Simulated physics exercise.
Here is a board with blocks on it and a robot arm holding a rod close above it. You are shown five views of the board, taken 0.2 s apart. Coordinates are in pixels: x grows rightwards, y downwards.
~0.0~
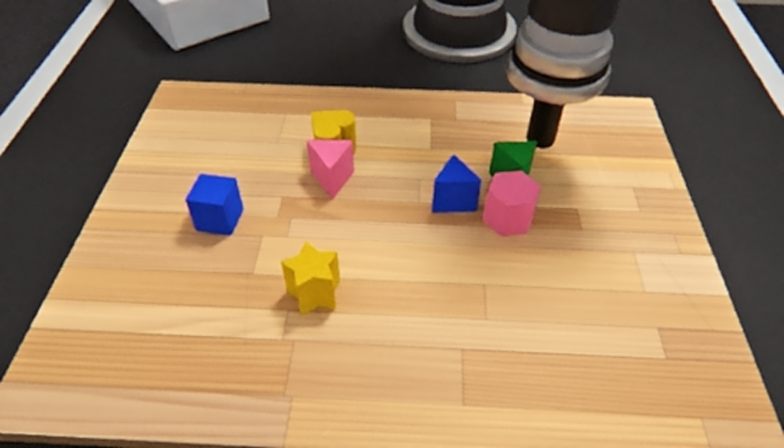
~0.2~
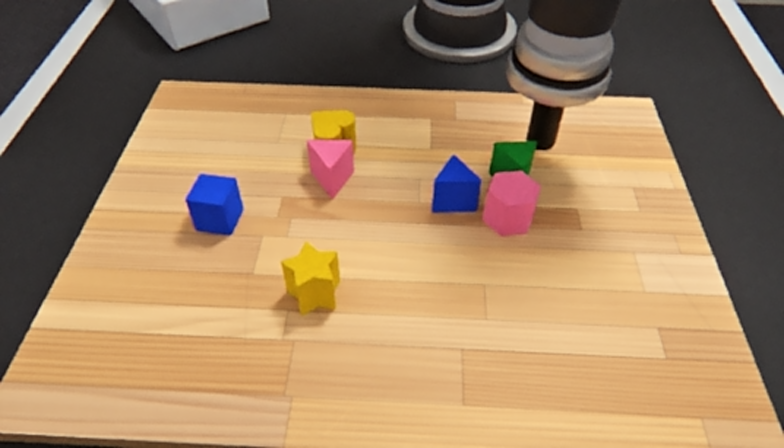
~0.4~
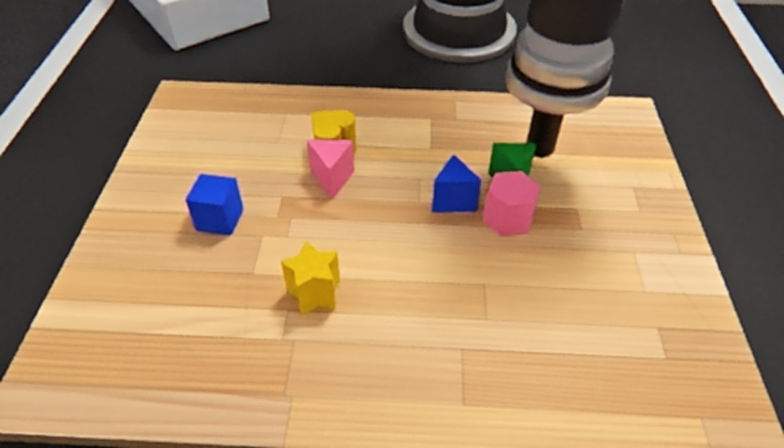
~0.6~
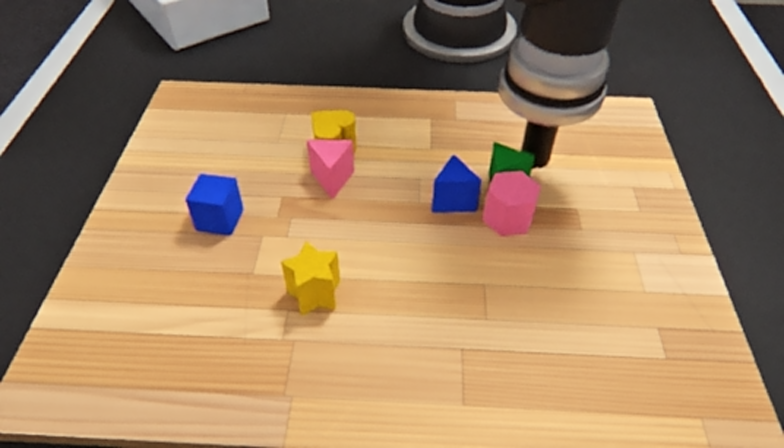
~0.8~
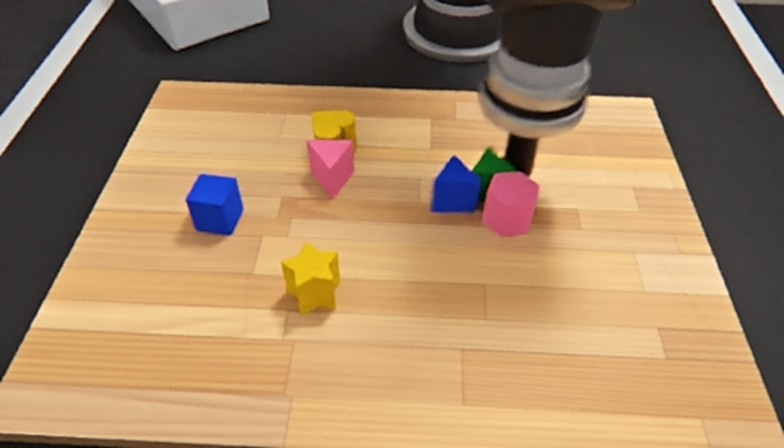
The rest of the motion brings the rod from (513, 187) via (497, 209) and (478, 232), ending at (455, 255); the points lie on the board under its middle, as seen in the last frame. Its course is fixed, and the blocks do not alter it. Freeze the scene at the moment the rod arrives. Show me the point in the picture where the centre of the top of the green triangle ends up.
Located at (440, 203).
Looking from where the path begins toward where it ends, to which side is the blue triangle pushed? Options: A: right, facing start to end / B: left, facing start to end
A (right, facing start to end)
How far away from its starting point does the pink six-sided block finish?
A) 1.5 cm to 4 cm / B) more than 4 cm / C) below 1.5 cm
It's B.
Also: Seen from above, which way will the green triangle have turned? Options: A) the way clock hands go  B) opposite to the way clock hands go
The correct letter is A.
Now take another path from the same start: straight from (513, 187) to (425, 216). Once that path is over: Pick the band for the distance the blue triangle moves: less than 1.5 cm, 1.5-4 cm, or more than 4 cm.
It will move more than 4 cm.
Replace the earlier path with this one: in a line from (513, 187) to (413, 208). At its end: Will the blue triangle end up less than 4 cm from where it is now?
My answer is no.
On the path given first. One third of the way, rod (499, 194); blue triangle (437, 180), turned 60° clockwise; green triangle (471, 181); pink six-sided block (511, 209), turned 40° anticlockwise.
Two thirds of the way, rod (481, 217); blue triangle (426, 179), turned 95° clockwise; green triangle (452, 196), turned 45° clockwise; pink six-sided block (511, 227), turned 85° anticlockwise.
At the end, rod (457, 239); blue triangle (423, 179), turned 105° clockwise; green triangle (440, 203), turned 70° clockwise; pink six-sided block (511, 231), turned 100° anticlockwise.
